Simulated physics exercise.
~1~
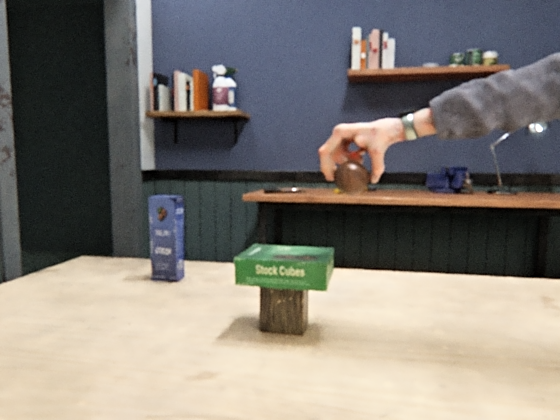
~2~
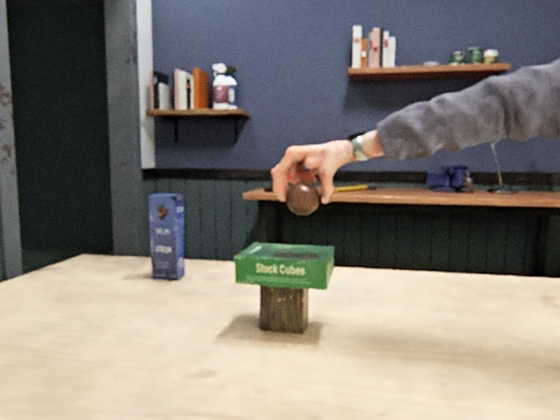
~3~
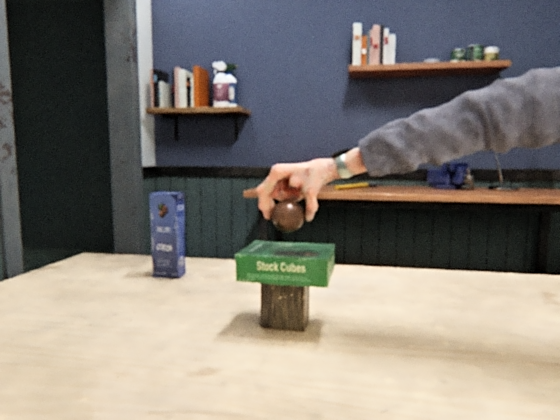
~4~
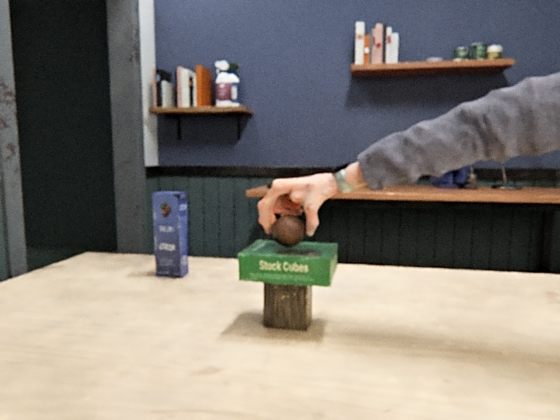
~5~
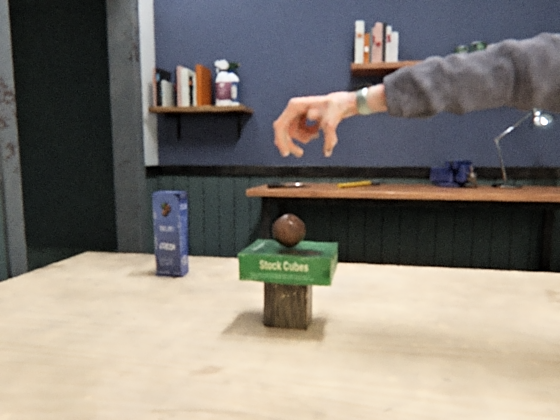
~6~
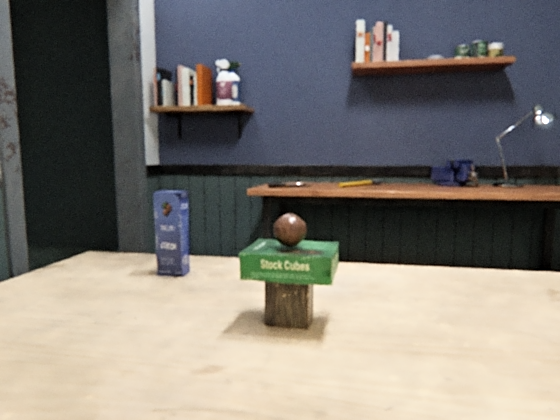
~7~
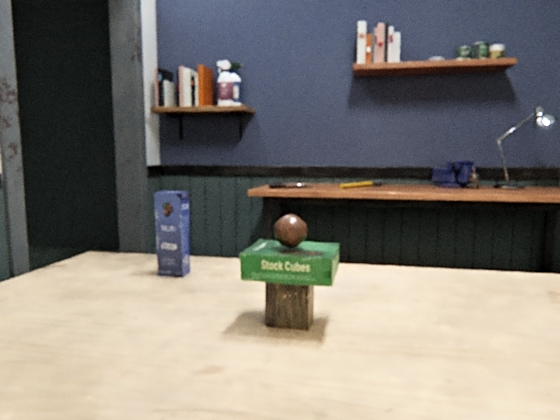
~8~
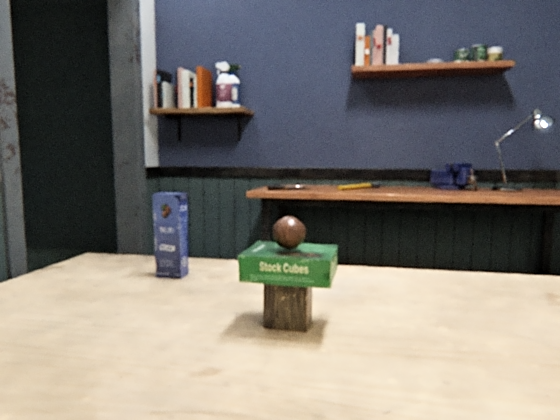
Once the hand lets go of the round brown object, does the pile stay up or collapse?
The pile stays up, with the round brown object keeping its balance on top of the green packet.
